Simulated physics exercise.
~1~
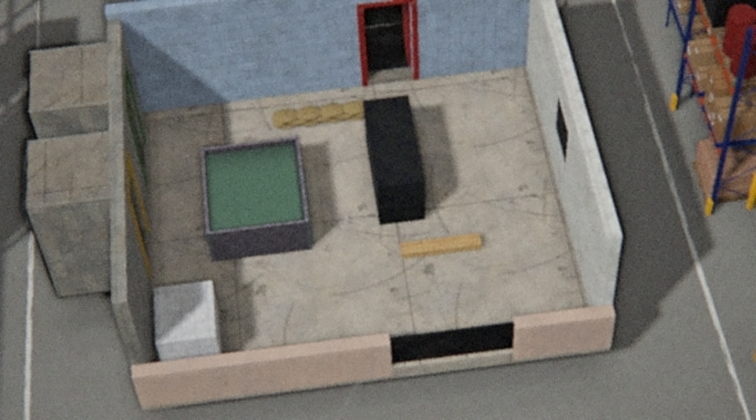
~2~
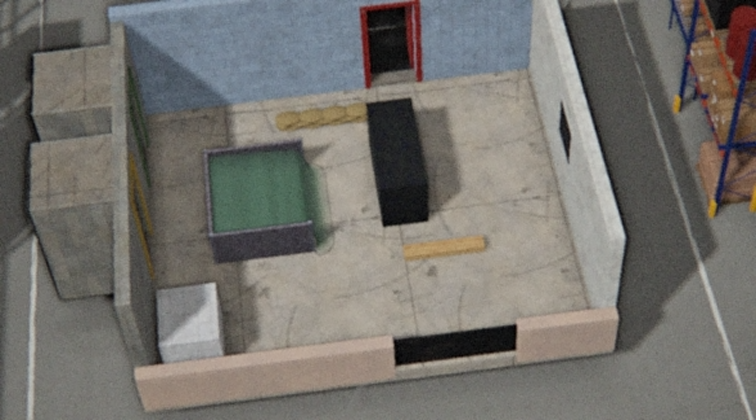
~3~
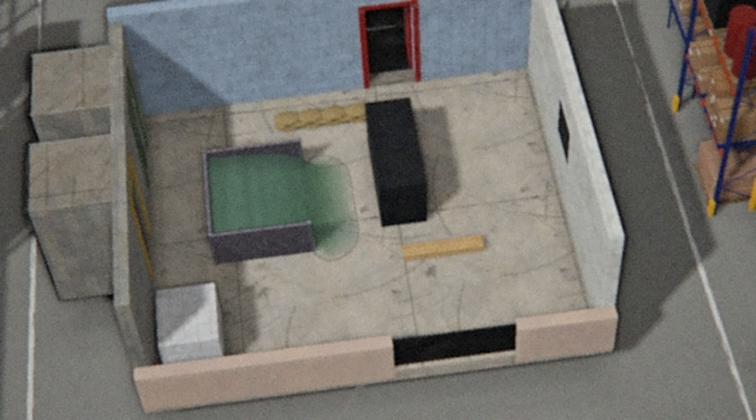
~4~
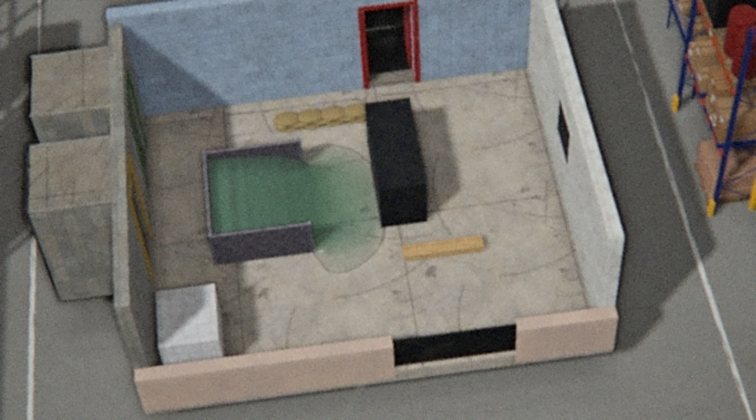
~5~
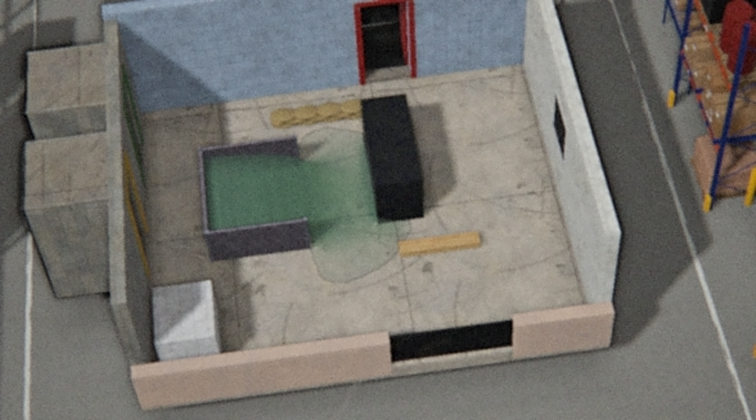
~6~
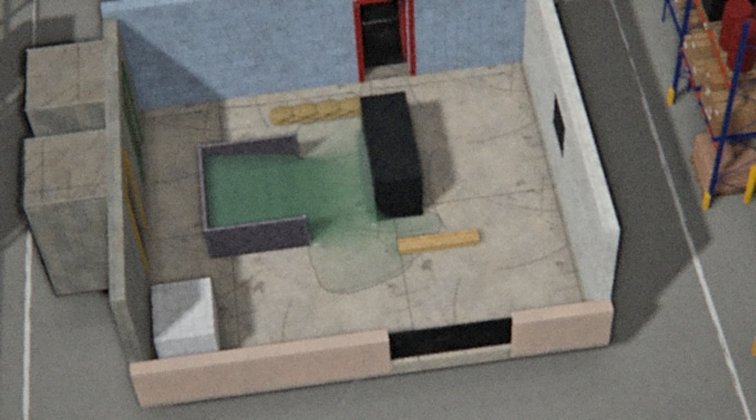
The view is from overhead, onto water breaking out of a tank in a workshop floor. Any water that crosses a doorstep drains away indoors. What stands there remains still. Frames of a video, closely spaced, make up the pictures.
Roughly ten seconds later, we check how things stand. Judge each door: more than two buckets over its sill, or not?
Yellow door - two buckets or less; green door - over two buckets; red door - two buckets or less.
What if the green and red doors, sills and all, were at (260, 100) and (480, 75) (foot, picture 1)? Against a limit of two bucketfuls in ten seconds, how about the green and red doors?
Green stays within it; red stays within it.
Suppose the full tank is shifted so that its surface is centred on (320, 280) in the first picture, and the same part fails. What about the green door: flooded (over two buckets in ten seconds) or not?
Going one by one, I'd say the green door doesn't reach it.
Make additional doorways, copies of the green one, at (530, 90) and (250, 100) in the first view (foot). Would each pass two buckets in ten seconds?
In turn: Passes that mark, holds.
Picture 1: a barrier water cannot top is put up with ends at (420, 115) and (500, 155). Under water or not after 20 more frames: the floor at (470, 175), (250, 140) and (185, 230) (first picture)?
Taking the points in order - wetted, wetted, unwetted.
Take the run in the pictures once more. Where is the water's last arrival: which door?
The yellow-painted one.
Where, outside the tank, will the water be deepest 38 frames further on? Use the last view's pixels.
Around (554, 181).
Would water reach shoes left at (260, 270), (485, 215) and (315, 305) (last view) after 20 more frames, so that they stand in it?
First spot not wet, second soaked, third soaked.
A moment on, water covers 25 % of the floor; the yellow door not reached, the green door not reached, the red door not reached.
Next, water covers 50 % of the floor; the yellow door not reached, the green door not reached, the red door wet at the sill, nothing in.
Then, water covers 70 % of the floor; the yellow door not reached, the green door over two buckets in, the red door wet at the sill, nothing in.
Later, water covers 90 % of the floor; the yellow door wet at the sill, nothing in, the green door far over two buckets in, the red door wet at the sill, nothing in.
In the end, water covers 100 % of the floor; the yellow door wet at the sill, nothing in, the green door far over two buckets in, the red door wet at the sill, nothing in.
